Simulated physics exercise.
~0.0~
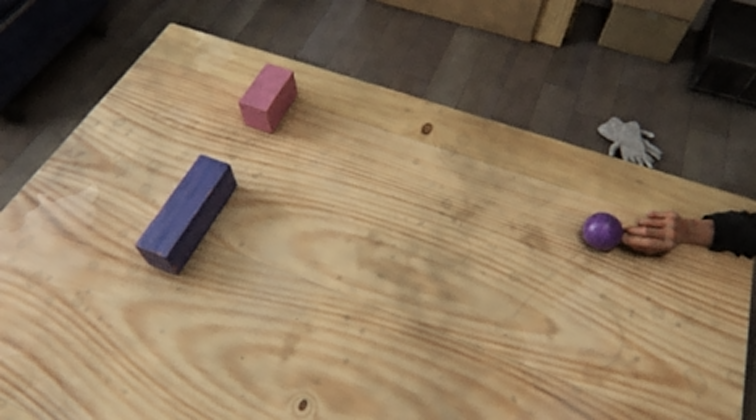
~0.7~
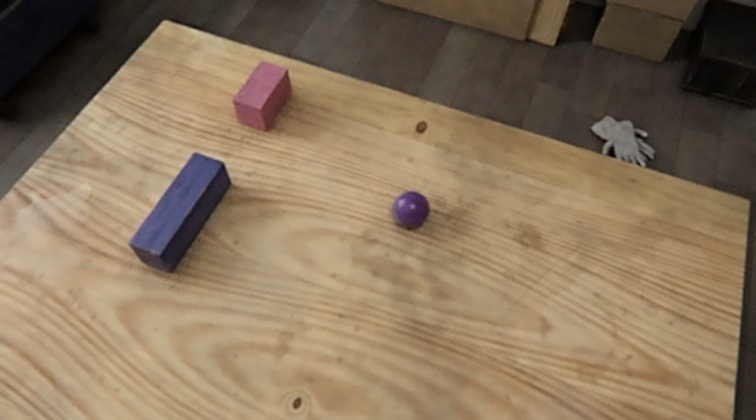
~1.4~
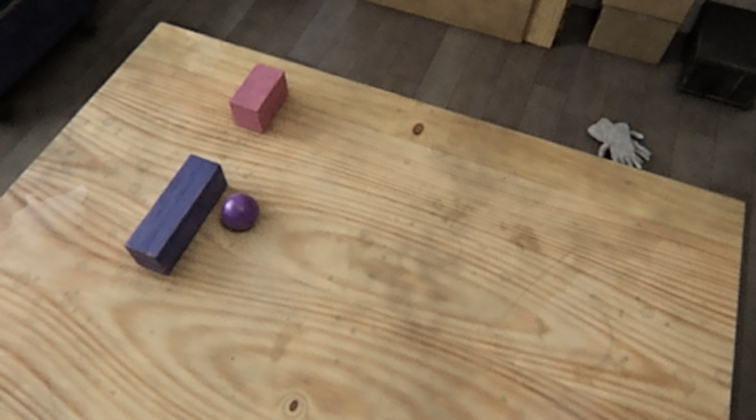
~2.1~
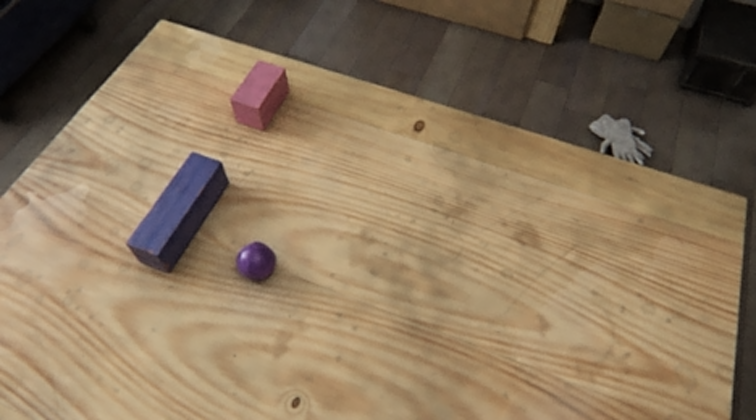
We see a hand release a purple ball at the right of a wooden table with a blue block and a pink block on it. The ball rolls left, hits the blue block rather than passing through the gap, and bounces off, moving down beside it.
